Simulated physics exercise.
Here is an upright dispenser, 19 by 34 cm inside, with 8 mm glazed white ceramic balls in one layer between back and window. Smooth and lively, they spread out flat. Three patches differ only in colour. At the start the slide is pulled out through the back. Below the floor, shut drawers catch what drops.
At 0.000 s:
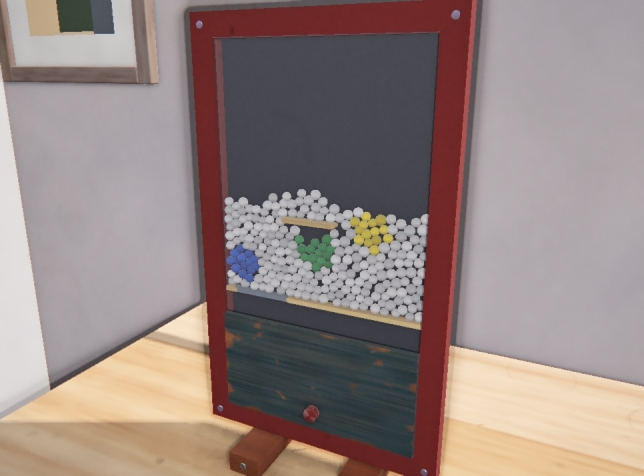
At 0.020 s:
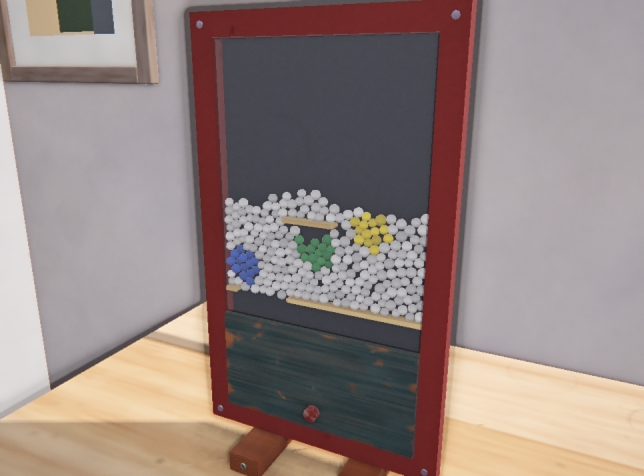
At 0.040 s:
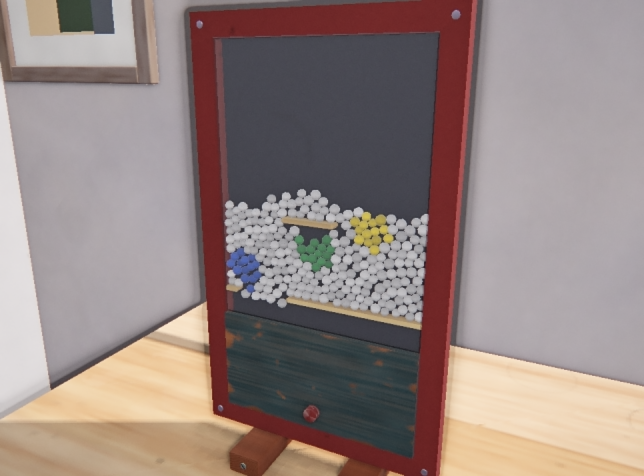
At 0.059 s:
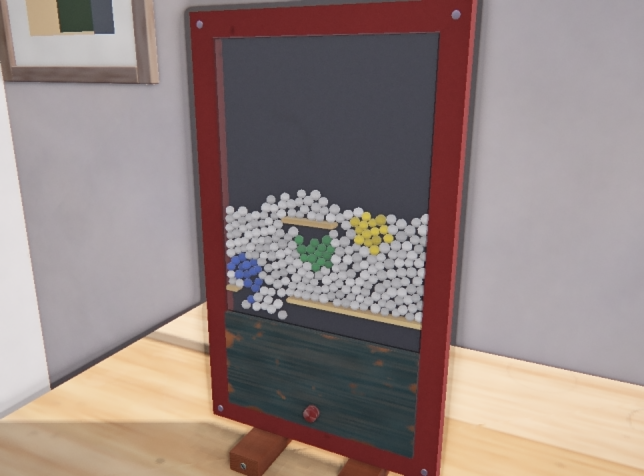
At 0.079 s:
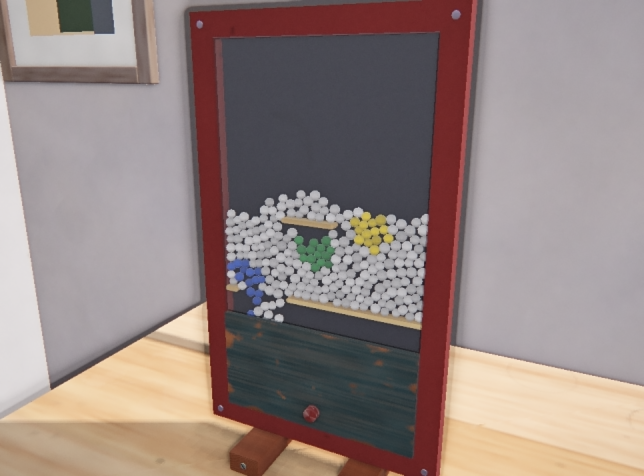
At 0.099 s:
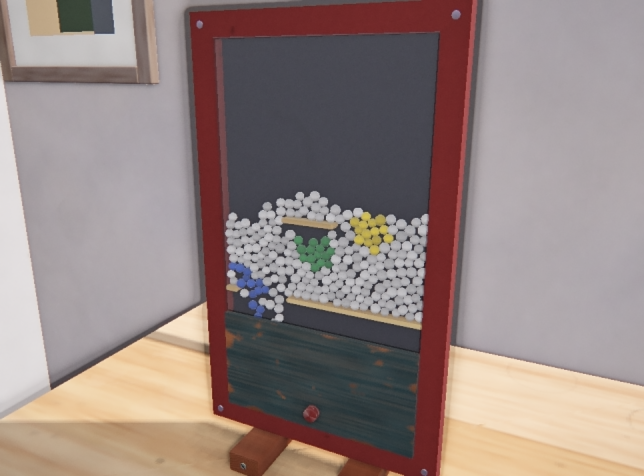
On a wooden surface against a grey wall, a red-framed upright case holds white balls with yellow, green and blue patches. A strip slides away at the lower left, and balls begin dropping through the gap. The blue patch sinks and stretches down toward the opening, while the yellow and green patches barely move.
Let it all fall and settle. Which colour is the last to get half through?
Answer: Yellow.
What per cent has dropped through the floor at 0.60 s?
About 55 per cent.
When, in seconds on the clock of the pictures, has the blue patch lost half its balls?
Near 0.2 s.
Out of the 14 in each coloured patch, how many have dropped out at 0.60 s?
Yellow 0, green 14, blue 14.
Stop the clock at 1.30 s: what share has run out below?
About 75 per cent.
After 0.25 s, 30 % are out; out of 14, yellow 0, green 0, blue 13.
After 0.60 s, 55 % are out; out of 14, yellow 0, green 14, blue 14.
After 1.30 s, 75 % are out; out of 14, yellow 10, green 14, blue 14.
All still by 4.3 s, 85 % are out; out of 14, yellow 14, green 14, blue 14; half out at yellow 1.04 s, green 0.44 s, blue 0.15 s.
